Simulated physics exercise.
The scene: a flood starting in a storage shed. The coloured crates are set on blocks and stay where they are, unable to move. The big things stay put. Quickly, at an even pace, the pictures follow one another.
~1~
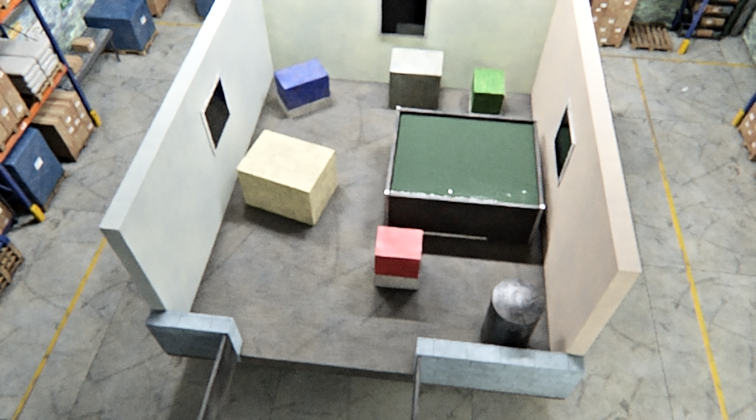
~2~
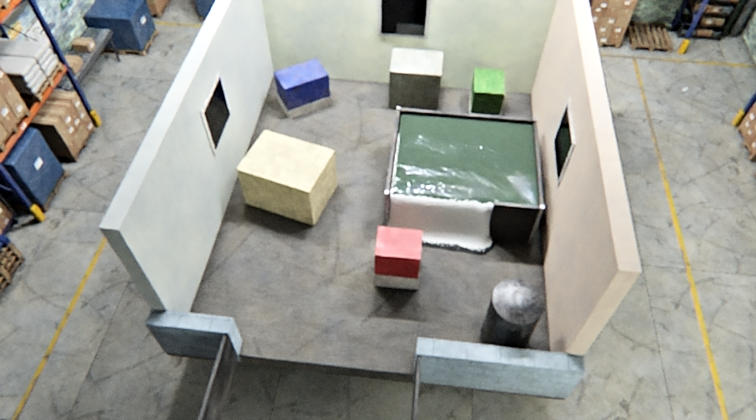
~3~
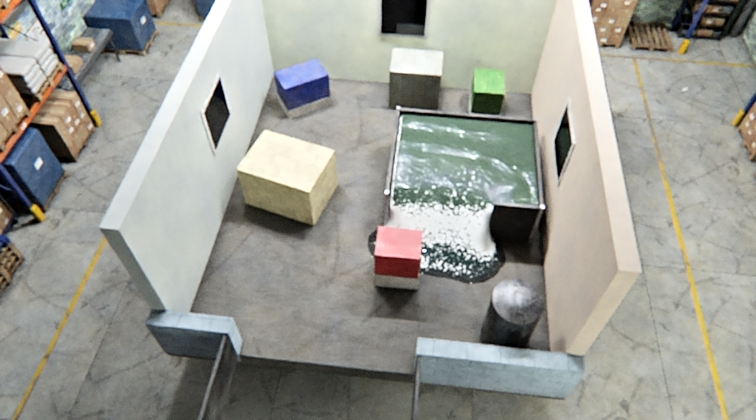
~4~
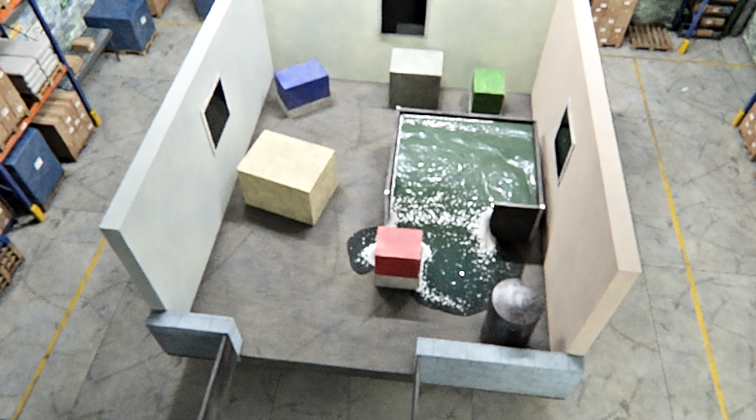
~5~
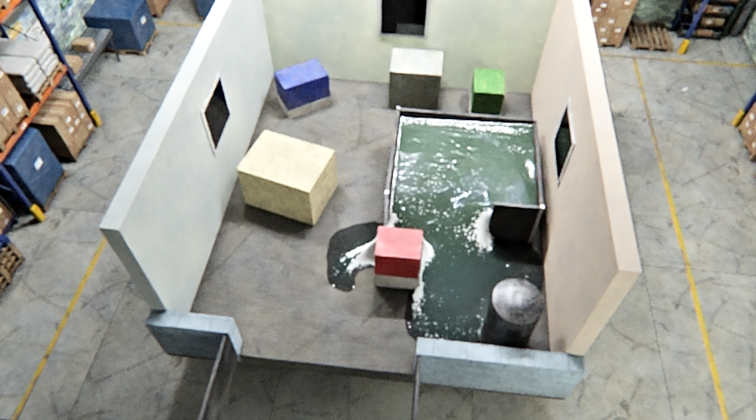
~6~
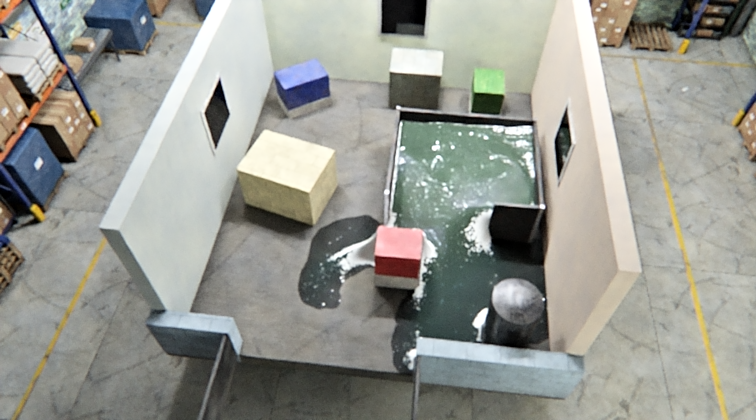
At first a tank of dark green liquid stands still in a roofless shed among scattered boxes. Then liquid pours from its front in a white, foamy sheet, spreads around the red-topped box, and runs past the gray domed cylinder to the low front wall while a dark puddle widens leftward.
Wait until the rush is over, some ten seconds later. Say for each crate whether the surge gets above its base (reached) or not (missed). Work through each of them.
Blue crate: Missed; red crate: Reached; green crate: Missed.
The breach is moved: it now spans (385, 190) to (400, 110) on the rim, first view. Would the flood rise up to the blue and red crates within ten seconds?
Note - blue goes wet, red remains untouched.
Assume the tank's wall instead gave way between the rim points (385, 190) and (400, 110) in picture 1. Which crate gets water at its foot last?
My pick is the green-painted one.
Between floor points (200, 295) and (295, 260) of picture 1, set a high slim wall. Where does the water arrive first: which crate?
The red-painted one.
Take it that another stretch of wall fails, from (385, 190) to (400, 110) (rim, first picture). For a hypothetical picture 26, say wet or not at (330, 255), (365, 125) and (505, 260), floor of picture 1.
Point by point: Drenched, drenched, unwetted.
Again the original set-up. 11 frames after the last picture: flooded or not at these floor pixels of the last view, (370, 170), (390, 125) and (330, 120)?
First inundated, second spared, third spared.
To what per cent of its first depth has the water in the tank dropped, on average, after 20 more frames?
It comes to some 32 percent.
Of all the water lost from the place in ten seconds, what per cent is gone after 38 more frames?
It works out at roughly 60 per cent.
A moment on, water covers 45 % of the floor; the blue crate not reached, the red crate water round its plinth, the green crate not reached.
Next, water covers 55 % of the floor; the blue crate not reached, the red crate water round its plinth, the green crate not reached.
Then, water covers 70 % of the floor; the blue crate water round its plinth, the red crate water round its plinth, the green crate water round its plinth.
Later, water covers 90 % of the floor; the blue crate water round its plinth, the red crate water round its plinth, the green crate water round its plinth.
In the end, water covers 100 % of the floor; the blue crate stayed above the water, the red crate was topped, the green crate stayed above the water.
